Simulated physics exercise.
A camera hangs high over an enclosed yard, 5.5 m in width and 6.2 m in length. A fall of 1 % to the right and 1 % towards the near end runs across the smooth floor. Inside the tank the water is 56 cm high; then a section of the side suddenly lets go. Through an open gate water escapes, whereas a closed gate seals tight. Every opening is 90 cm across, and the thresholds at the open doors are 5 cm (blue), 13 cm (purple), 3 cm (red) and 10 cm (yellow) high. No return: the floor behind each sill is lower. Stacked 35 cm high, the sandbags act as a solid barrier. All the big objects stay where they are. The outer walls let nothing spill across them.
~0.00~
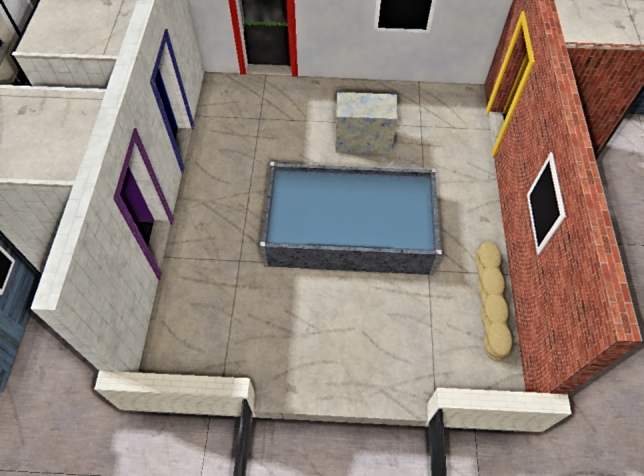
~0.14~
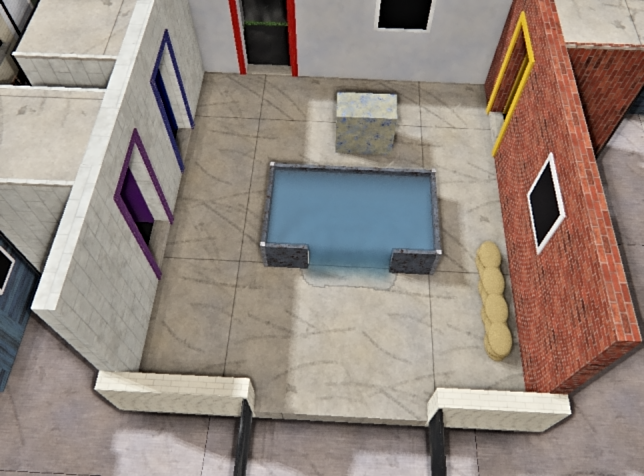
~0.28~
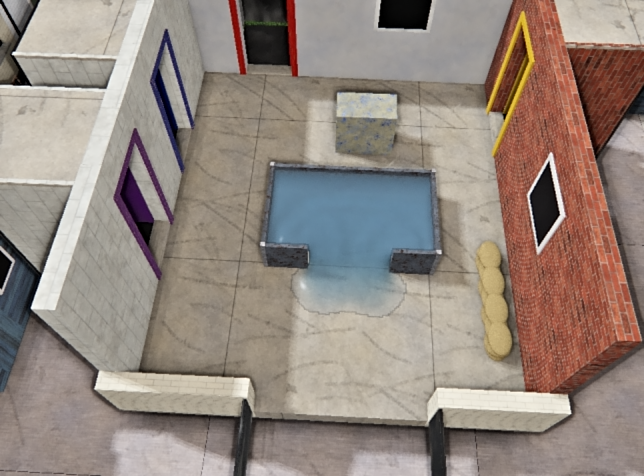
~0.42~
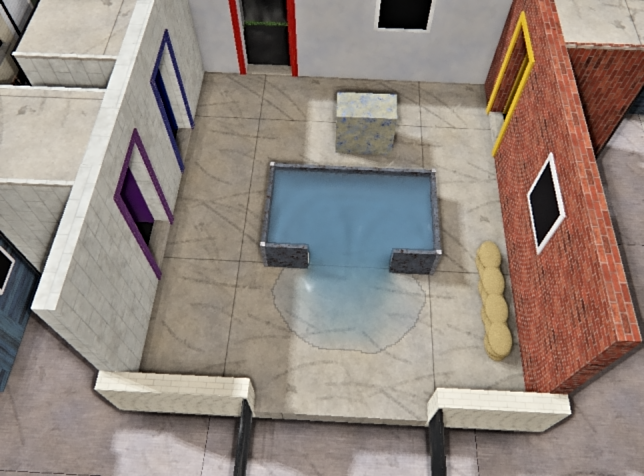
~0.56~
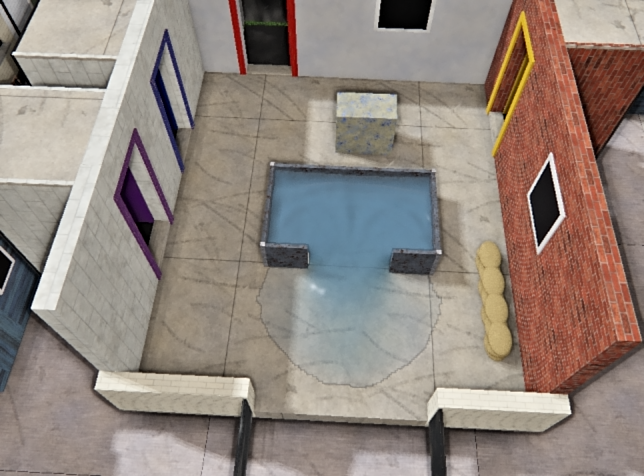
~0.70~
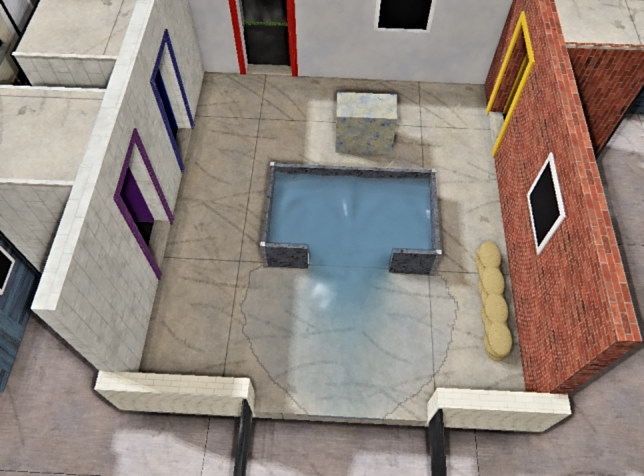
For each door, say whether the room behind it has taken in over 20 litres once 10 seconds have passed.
The blue door: Not over, the purple door: Not over, the red door: Not over, the yellow door: Not over.
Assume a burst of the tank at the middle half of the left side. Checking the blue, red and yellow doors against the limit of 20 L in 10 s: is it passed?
At blue the amount is higher than the mark, at red it is higher than the mark, and at yellow it is beneath the mark.
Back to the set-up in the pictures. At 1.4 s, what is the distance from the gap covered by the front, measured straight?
Roughly 3.0 metres out.
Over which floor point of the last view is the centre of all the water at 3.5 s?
The water's centre sits at about (350, 274).
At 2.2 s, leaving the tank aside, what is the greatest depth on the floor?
Peak depth: Approx. 29 cm.
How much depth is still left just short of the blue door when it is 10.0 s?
Reading: Close to 0.5 cm.
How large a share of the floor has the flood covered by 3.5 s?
Some 30 per cent of the floor is wet.
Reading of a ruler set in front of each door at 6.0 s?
Depths in centimetres - blue: 0, purple: 2, red: 0, yellow: 2.
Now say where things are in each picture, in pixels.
In the first frame, still water, 56 cm deep, in the tank at (351, 209).
In the second frame, water pours out at (349, 262) and has run 0.7 m, to (391, 277); typically 5 cm deep outside, 56 cm at the tank's back.
In the third frame, the front is at (387, 309), 0.9 m from the gap at (349, 263); 0.9 m2 of floor is under water; 56 cm left at the back of the tank.
In the fourth frame, water pours out at (349, 263) and has run 1.3 m, to (375, 346); typically 7 cm deep outside, 50 cm at the tank's back.
In the fifth frame, water pours out at (349, 262) and has run 1.8 m, to (371, 378); typically 6 cm deep outside, 47 cm at the tank's back.
In the sixth frame, the front is at a hidden place, 2.3 m from the gap at (349, 262); 4.6 m2 of floor is under water; 50 cm left at the back of the tank.
After 1.4 s water covers 20 % of the floor and is deepest (28 cm) near (345, 282); blue door not reached, purple door not reached, red door not reached, yellow door not reached.
After 2.2 s water covers 25 % of the floor and is deepest (29 cm) near (522, 408); blue door not reached, purple door not reached, red door not reached, yellow door not reached.
After 3.5 s water covers 30 % of the floor and is deepest (16 cm) near (457, 404); blue door not reached, purple door 1 cm at the sill, 0 L in, red door not reached, yellow door not reached.
After 6.0 s water covers 50 % of the floor and is deepest (11 cm) near (509, 407); blue door not reached, purple door 2 cm at the sill, 0 L in, red door not reached, yellow door 2 cm at the sill, 0 L in.
After 10.0 s water covers 55 % of the floor and is deepest (6 cm) near (522, 408); blue door not reached, purple door 1 cm at the sill, 0 L in, red door not reached, yellow door 3 cm at the sill, 0 L in.
